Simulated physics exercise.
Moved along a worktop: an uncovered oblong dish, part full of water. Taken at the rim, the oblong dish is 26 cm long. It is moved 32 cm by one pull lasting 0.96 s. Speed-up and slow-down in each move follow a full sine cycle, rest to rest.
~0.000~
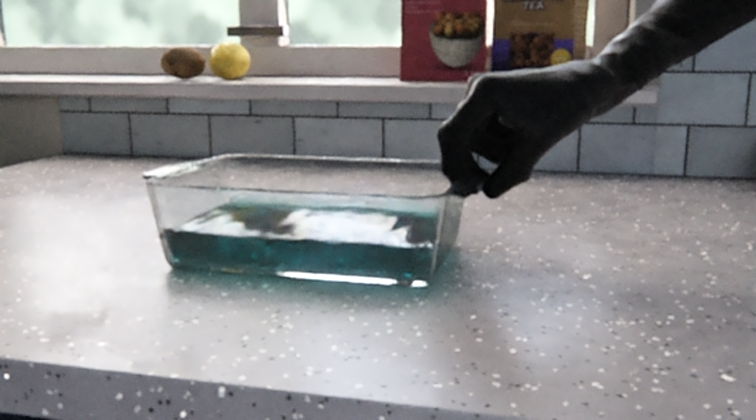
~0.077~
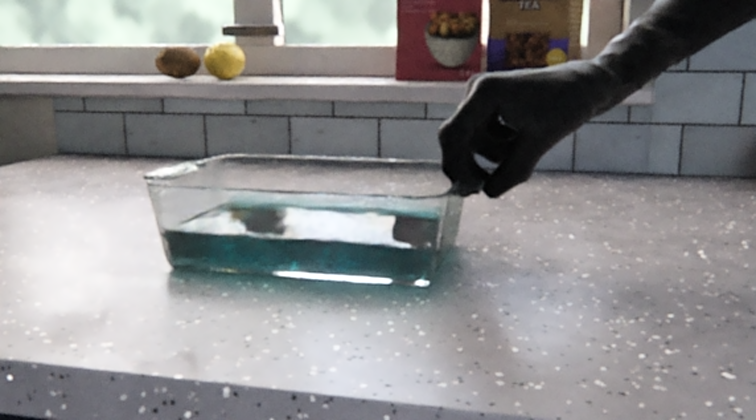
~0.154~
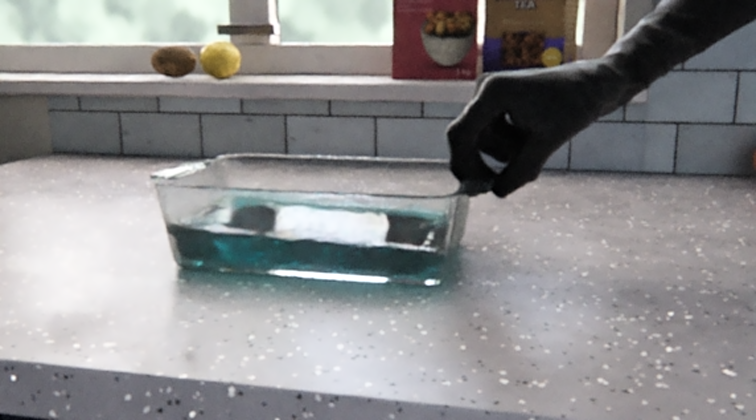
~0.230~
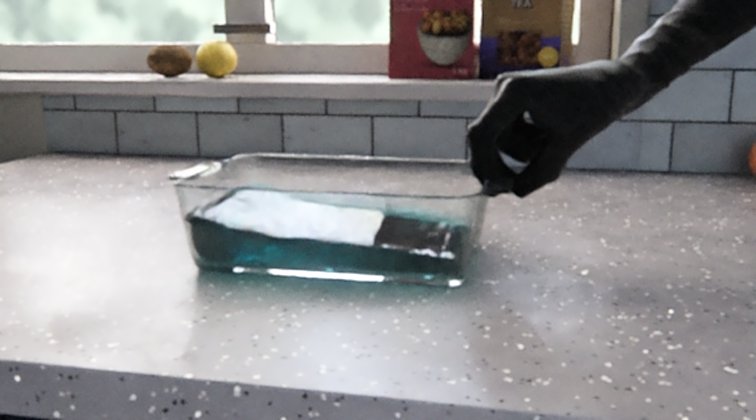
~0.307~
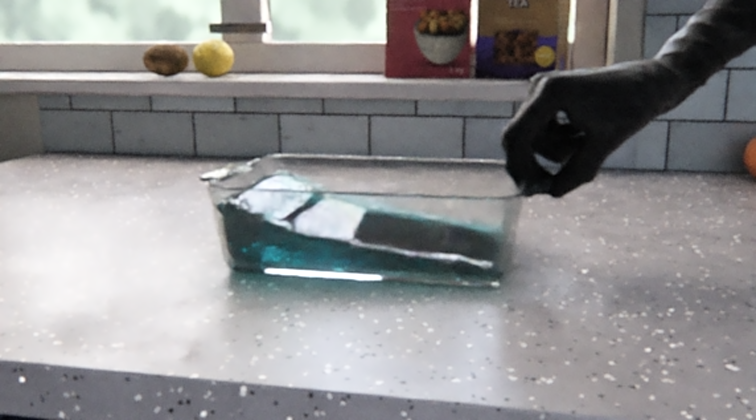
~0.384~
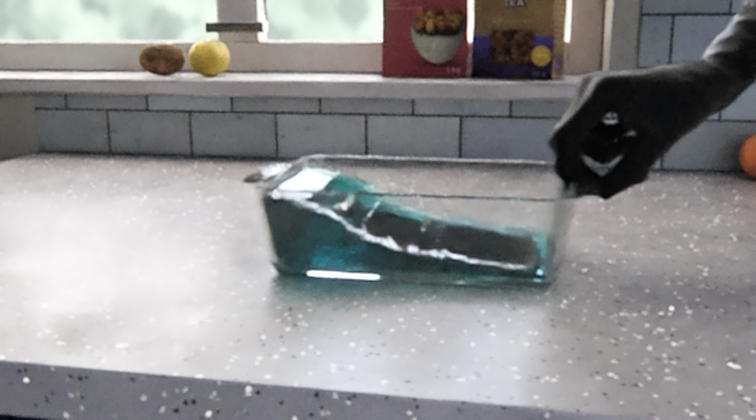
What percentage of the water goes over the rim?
About 16 per cent.
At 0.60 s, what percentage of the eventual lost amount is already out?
It's close to 0 percent at that time.
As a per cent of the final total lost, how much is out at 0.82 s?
Something near 50 out of a hundred.
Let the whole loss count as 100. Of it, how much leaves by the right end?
About 100 per cent.
After 0.60 s it has gone 24 cm; 0 per cent is out over the left end and 0 over the right.
After 0.82 s it has gone 31 cm; 0 per cent is out over the left end and 8 over the right.
After 1.03 s it has gone 32 cm; 0 per cent is out over the left end and 15 over the right.
After 1.25 s it has gone 32 cm; 0 per cent is out over the left end and 15 over the right.
In the end 16 per cent is out in all, 1 of it over the left end.
